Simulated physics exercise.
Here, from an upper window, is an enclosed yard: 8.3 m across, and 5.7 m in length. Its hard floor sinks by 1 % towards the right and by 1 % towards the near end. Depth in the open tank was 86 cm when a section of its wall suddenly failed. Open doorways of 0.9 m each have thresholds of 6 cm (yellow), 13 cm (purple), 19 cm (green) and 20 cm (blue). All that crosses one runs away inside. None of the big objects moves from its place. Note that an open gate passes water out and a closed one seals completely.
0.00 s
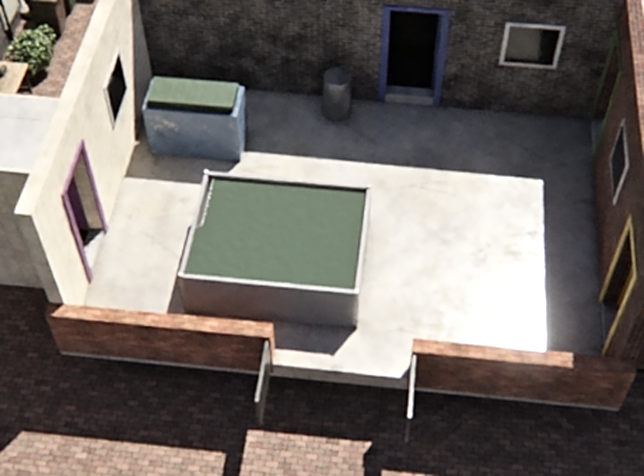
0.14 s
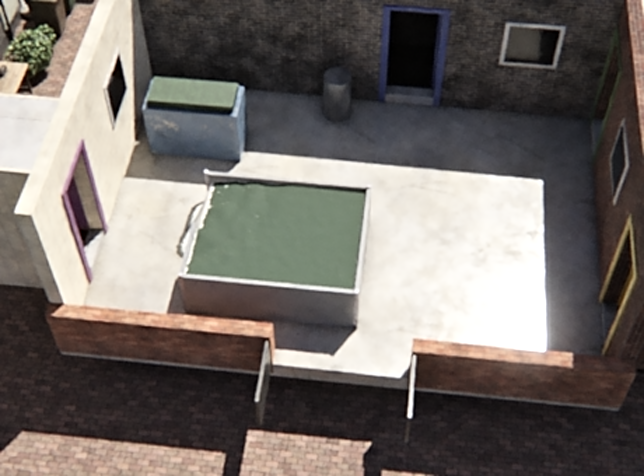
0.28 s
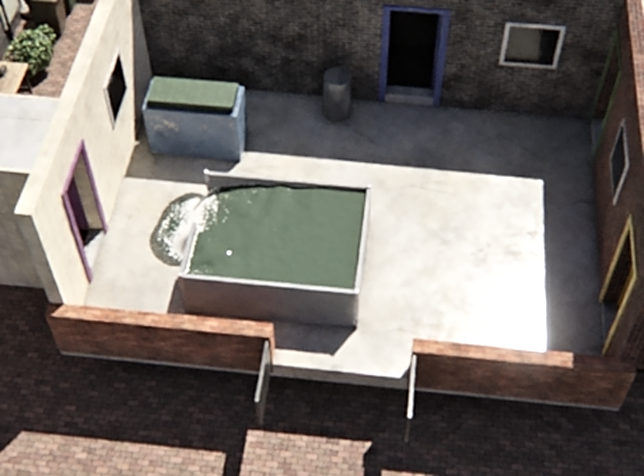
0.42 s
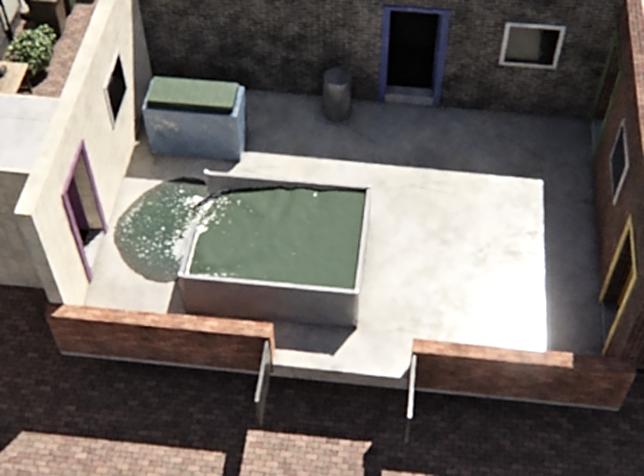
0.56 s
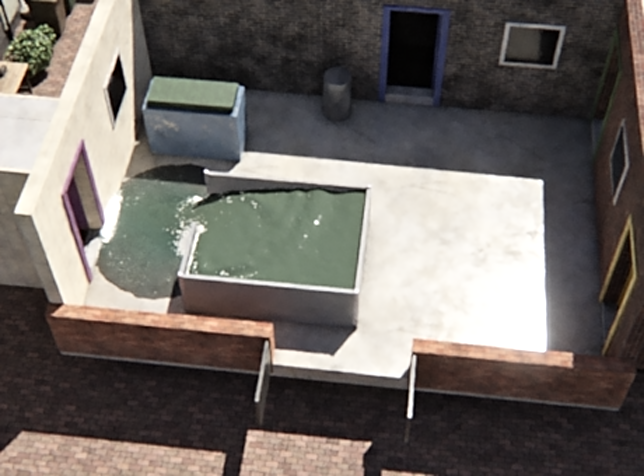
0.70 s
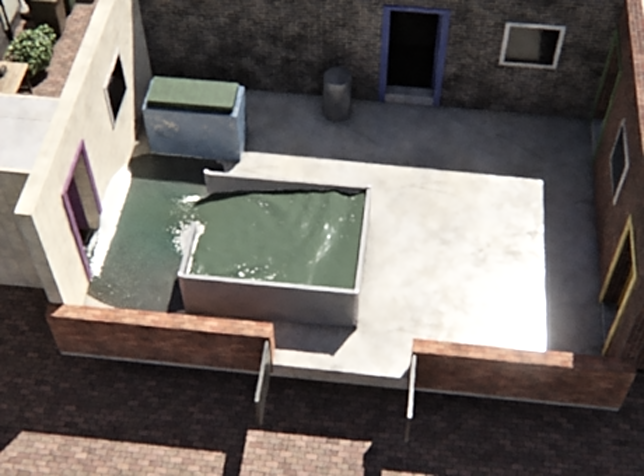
Green water burst from the left side of an open tank in a walled yard, foamed across the pale floor, and spread to the left wall, reaching the purple-framed doorway and the blue container.
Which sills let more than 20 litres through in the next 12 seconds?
The yellow door lets in more than the cap. The purple door lets in more than the cap. The green door lets in less than the cap. The blue door lets in less than the cap.
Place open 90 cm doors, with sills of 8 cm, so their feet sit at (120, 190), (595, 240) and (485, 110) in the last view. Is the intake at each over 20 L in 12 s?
Result in order - more than that, not enough, not enough.
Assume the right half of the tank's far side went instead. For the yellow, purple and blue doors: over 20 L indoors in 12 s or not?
Then yellow would come out on the high side, purple on the low side and blue on the high side.
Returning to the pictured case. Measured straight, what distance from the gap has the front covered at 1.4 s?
Roughly 3.8 m.
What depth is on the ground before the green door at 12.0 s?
Looks like about 9.0 cm at that spot.
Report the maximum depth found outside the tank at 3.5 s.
It tops out at some 34 cm.
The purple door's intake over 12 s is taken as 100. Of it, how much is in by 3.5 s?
That works out near 70%.
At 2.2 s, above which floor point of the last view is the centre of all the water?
The water's centre sits at about (230, 241).
After 1.4 s water covers 15 % of the floor and is deepest (52 cm) near (122, 215); yellow door not reached, purple door 35 cm at the sill, 67 L in, green door not reached, blue door not reached.
After 2.2 s water covers 20 % of the floor and is deepest (50 cm) near (153, 83); yellow door not reached, purple door 35 cm at the sill, 194 L in, green door not reached, blue door not reached.
After 3.5 s water covers 45 % of the floor and is deepest (34 cm) near (79, 320); yellow door not reached, purple door 26 cm at the sill, 328 L in, green door not reached, blue door 2 cm at the sill, 0 L in.
After 7.0 s water covers 95 % of the floor and is deepest (22 cm) near (79, 320); yellow door 15 cm at the sill, 30 L in, purple door 16 cm at the sill, 451 L in, green door 5 cm at the sill, 0 L in, blue door 1 cm at the sill, 0 L in.
After 12.0 s water covers 100 % of the floor and is deepest (14 cm) near (606, 385); yellow door 13 cm at the sill, 172 L in, purple door 10 cm at the sill, 464 L in, green door 9 cm at the sill, 0 L in, blue door 5 cm at the sill, 0 L in.
